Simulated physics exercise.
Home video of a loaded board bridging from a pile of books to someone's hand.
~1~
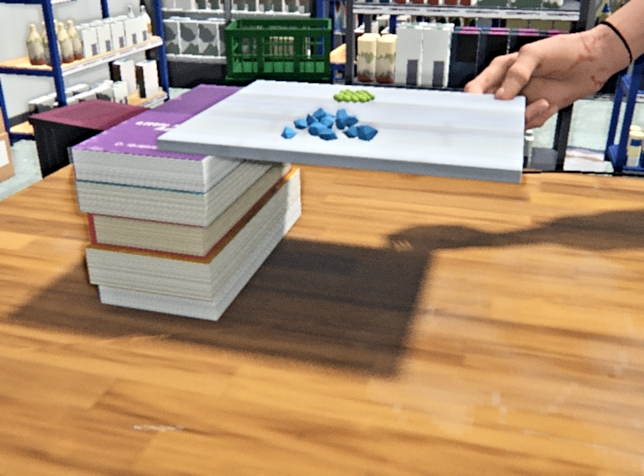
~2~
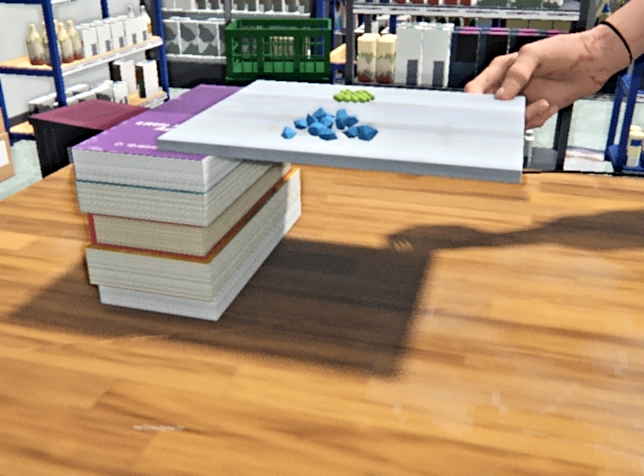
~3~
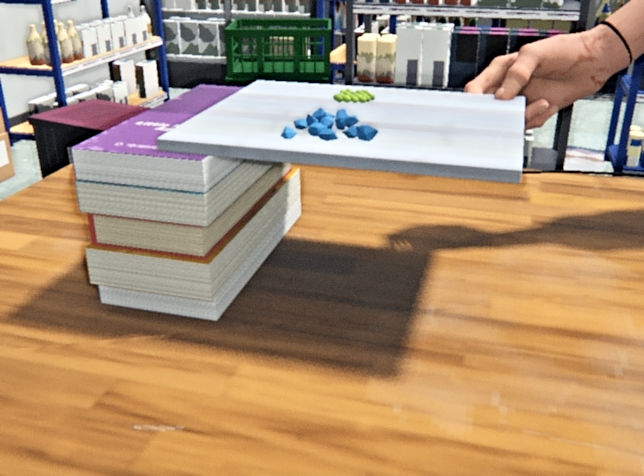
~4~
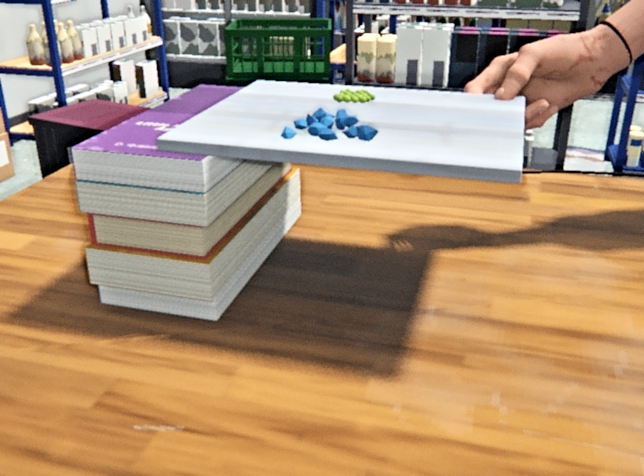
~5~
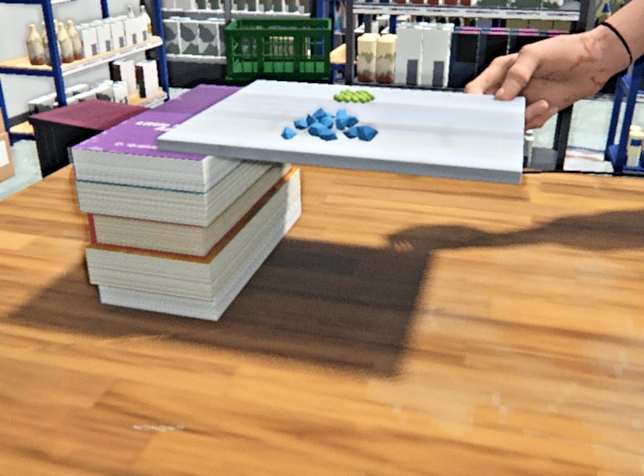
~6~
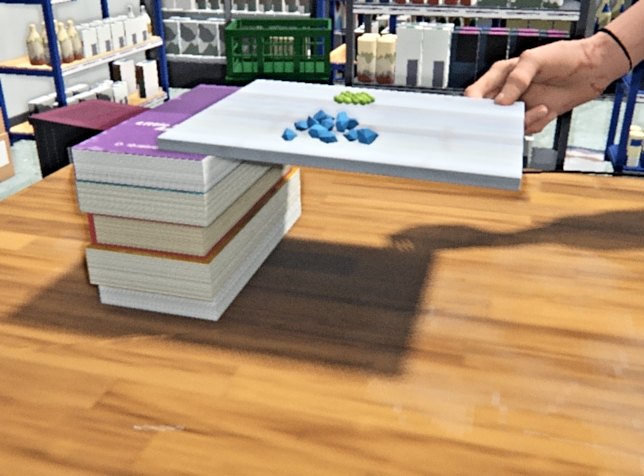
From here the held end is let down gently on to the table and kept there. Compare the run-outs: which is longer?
The one going farther is the farthest handful.
Then, 0.37 s on from there, board sloping at 12°; near handful the whole lot still on the board; far handful the whole lot still on the board.
Then, 0.84 s on from there, board sloping at 27°; near handful the whole lot still on the board; far handful all but a few still on the board.
Then, 1.35 s on from there, board resting at 39°; near handful mostly at the foot of the board; far handful mostly up to a board's length out.
In the end, board resting at 39°; near handful mostly at the foot of the board; far handful mostly up to a board's length out; the far handful has gone farther.
